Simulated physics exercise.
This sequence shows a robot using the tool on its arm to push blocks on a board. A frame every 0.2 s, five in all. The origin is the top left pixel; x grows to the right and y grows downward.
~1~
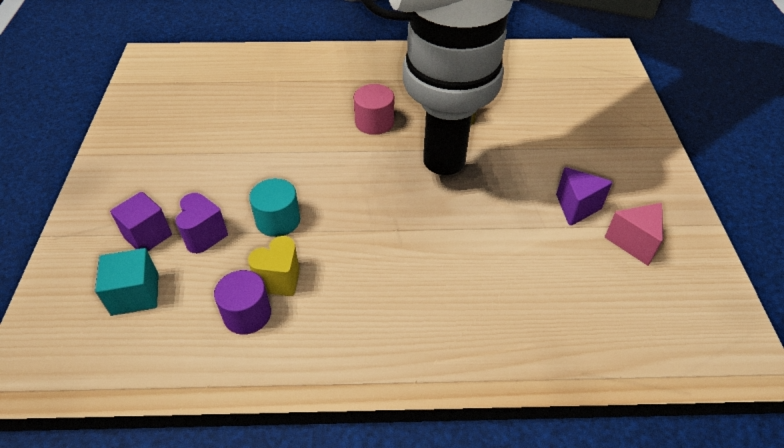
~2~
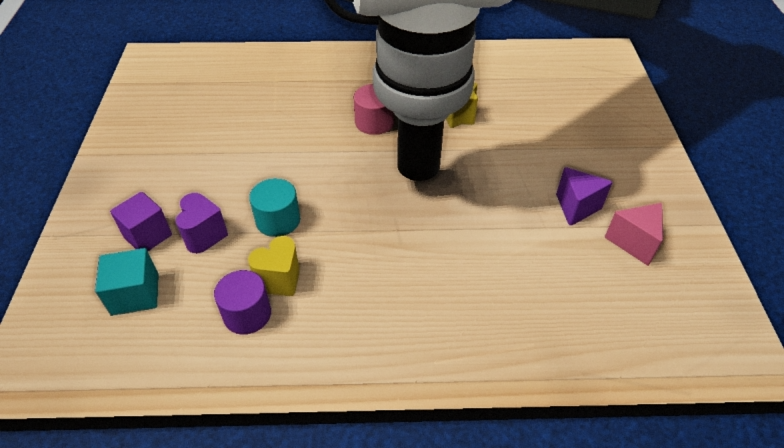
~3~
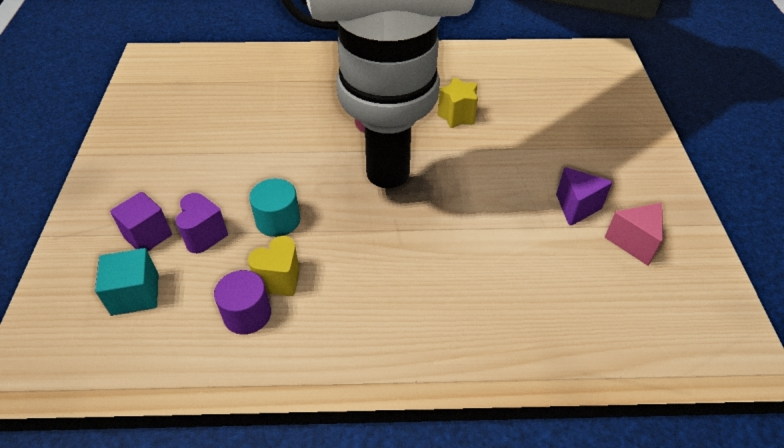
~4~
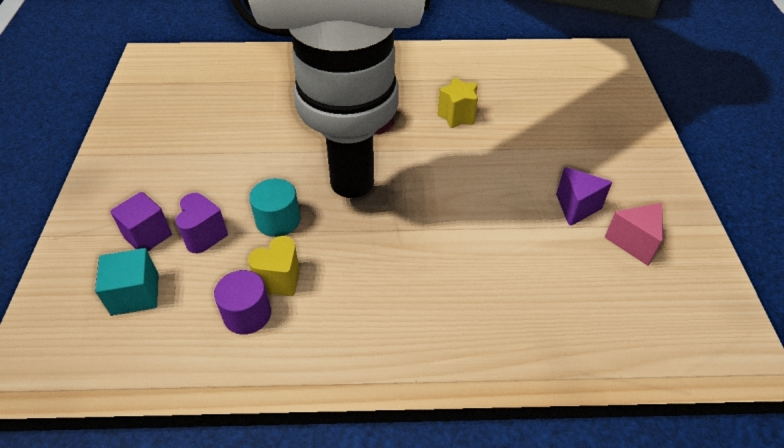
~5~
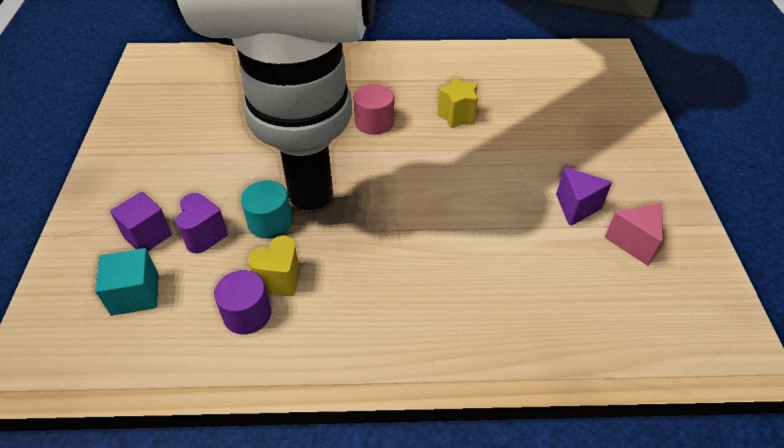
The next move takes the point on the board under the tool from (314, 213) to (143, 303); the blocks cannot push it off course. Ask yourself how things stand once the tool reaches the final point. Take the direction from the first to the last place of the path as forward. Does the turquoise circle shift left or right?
It goes right.
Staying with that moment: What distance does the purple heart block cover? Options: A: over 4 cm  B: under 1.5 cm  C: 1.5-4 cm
Choice A: Over 4 cm.
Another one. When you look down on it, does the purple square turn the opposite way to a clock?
I'd say no.
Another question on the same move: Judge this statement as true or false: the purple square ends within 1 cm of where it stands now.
The statement is incorrect.
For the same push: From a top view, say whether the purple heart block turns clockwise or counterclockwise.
Bird's-eye view: Clockwise.
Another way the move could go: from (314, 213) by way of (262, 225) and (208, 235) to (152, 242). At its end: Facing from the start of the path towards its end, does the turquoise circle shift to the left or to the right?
The answer is left.
What follows on the original path. One third of the way, tool (257, 222); purple square (129, 207); purple heart block (164, 216), turned 40° clockwise; turquoise circle (206, 219).
Two thirds of the way, tool (197, 253); turquoise square (105, 270), turned 35° anticlockwise; purple square (108, 196), turned 40° clockwise; purple heart block (119, 219), turned 75° clockwise; turquoise circle (147, 240).
At the end, tool (134, 286); turquoise square (52, 293), turned 65° anticlockwise; purple square (107, 192), turned 45° clockwise; purple heart block (102, 222), turned 115° clockwise; turquoise circle (94, 256).
